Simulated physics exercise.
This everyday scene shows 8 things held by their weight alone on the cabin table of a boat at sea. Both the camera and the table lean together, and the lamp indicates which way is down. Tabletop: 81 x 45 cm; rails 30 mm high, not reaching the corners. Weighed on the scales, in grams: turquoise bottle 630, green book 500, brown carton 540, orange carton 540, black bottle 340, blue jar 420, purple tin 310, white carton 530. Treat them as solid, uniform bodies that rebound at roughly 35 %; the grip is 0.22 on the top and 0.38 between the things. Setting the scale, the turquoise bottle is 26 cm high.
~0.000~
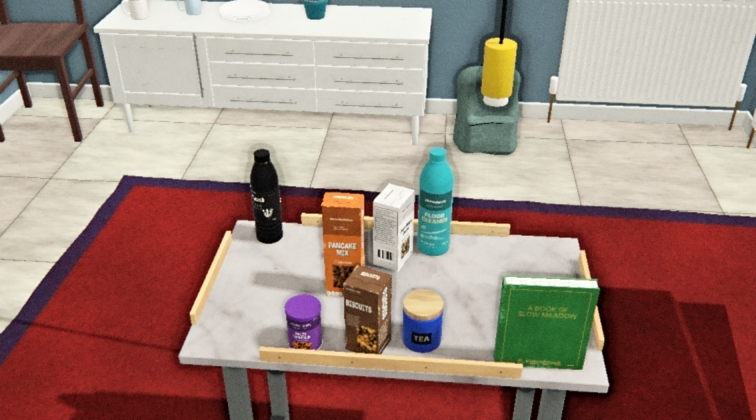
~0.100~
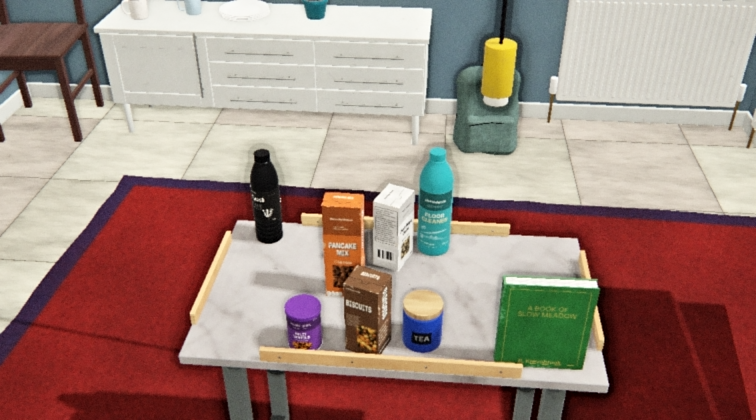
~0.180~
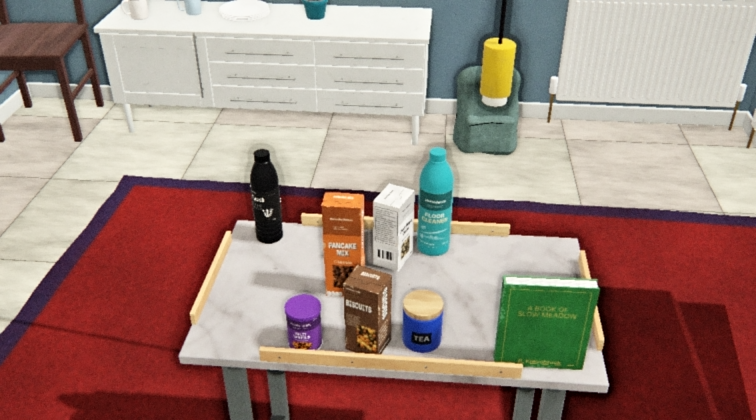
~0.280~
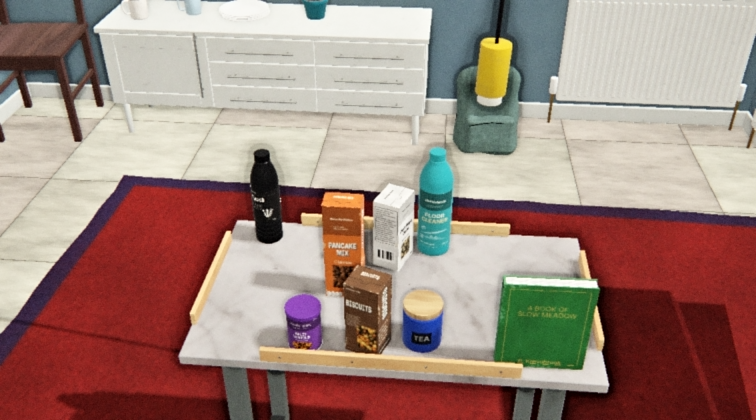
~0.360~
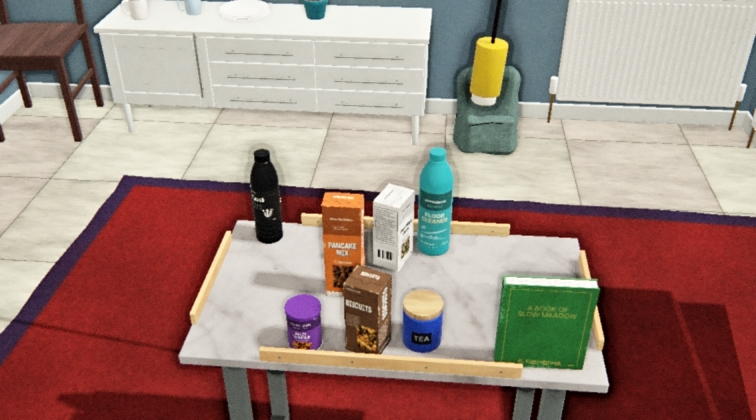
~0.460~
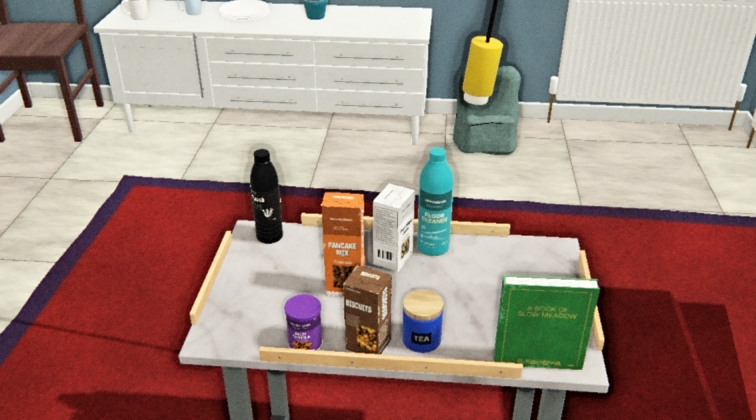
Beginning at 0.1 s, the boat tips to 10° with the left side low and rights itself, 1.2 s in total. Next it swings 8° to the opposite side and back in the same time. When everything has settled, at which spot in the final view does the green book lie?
(544, 324).
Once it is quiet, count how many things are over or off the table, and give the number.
Total count: 0.
After 1.26 s, boat level.
After 2.26 s, floor tilted 3°, right side down.
In the end (3.0 s), all 8 under 5 cm from the start. At the end, from the last picture's camera, green book near (544, 324).
